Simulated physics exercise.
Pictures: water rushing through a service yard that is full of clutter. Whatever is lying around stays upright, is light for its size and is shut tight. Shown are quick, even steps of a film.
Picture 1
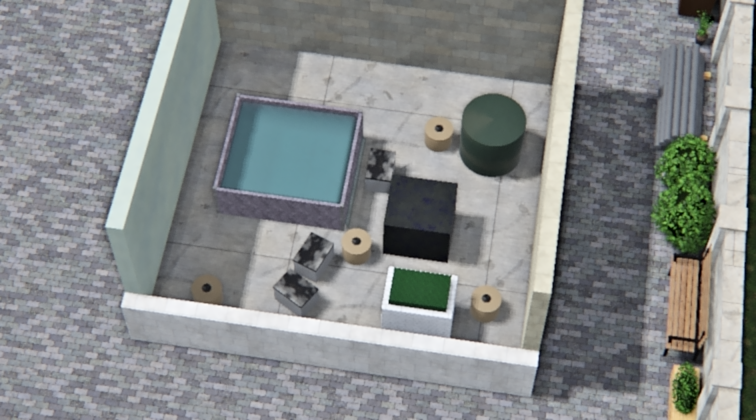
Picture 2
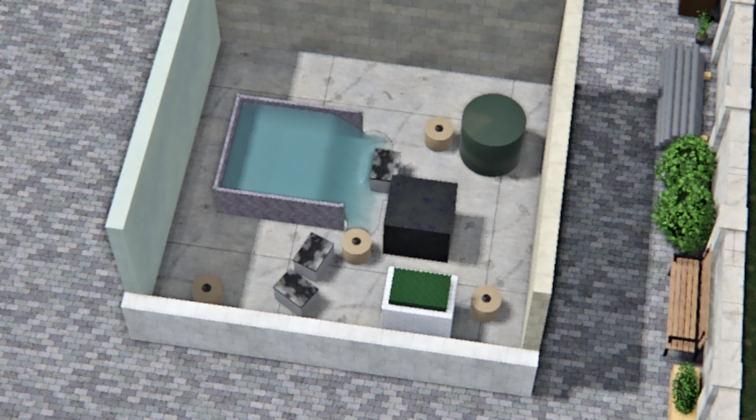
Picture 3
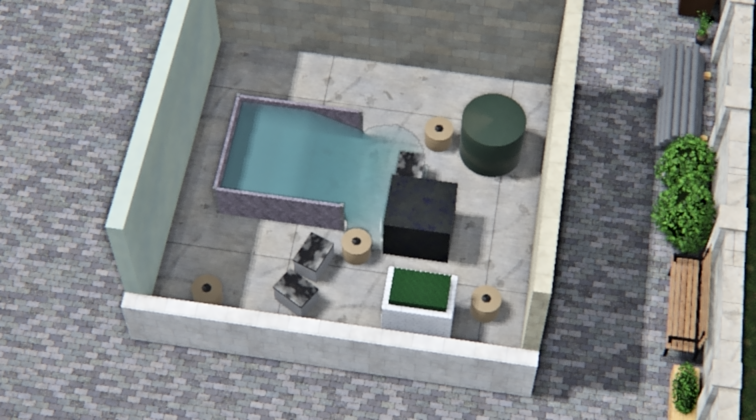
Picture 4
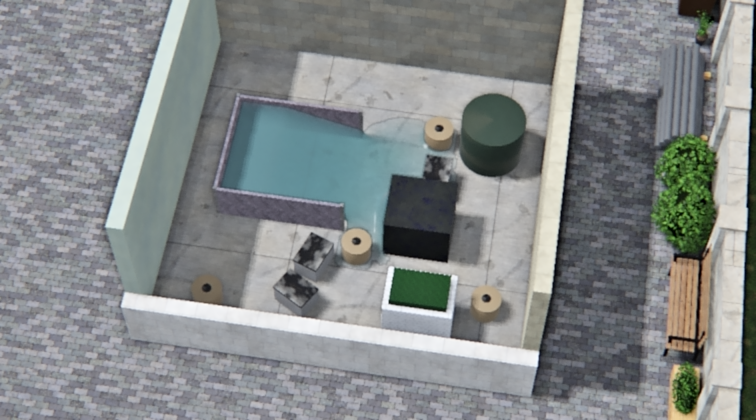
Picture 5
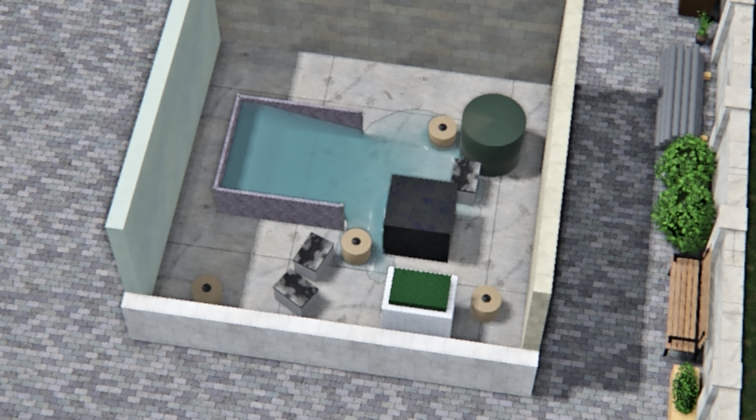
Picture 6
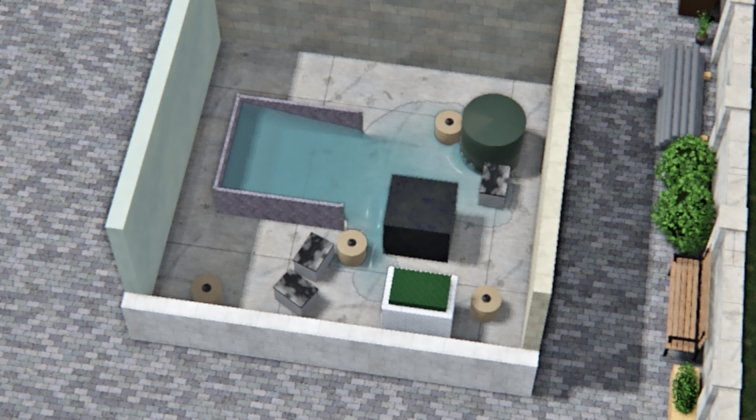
A walled yard with a pale slab floor, set amid grey paving with benches and green shrubs to the right, is seen from high above by a still camera. Inside are a raised pool of blue water, a black block, a dark green cylinder, a green-topped white box, tan tubs and mottled grey chests. The pool's right side opens and water spreads rightward around the block, carrying one chest across the floor past the cylinder, while two nearby tubs shift slightly.
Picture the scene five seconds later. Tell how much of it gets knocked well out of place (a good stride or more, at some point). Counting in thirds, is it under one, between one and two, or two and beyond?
In thirds: Two or beyond.
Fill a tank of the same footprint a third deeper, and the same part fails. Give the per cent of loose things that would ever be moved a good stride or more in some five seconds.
100 % or so.
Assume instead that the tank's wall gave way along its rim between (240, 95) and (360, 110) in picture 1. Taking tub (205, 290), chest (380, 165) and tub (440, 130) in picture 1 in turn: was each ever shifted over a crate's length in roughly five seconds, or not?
Results in order: Cleared that distance / stayed short / cleared that distance.
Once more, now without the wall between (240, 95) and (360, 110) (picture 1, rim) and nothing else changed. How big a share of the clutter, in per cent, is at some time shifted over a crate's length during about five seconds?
Roughly 60 %.
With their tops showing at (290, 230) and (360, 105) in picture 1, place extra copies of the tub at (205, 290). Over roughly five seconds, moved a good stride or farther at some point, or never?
One after the other: Not that far, under that.
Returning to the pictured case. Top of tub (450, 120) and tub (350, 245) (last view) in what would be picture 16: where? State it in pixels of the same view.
Expect them at roughly (529, 81) and roughly (313, 253).
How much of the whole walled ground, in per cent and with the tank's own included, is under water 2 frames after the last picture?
My figure is about 35 percent.
A moment on, 2 of 7 are well off their spots; 2 afloat.
Next, 3 of 7 are well off their spots; 2 afloat.
Later, 7 of 7 are well off their spots; 4 afloat.
In the end, 7 of 7 are well off their spots, and 7 have been at some point; 5 afloat.
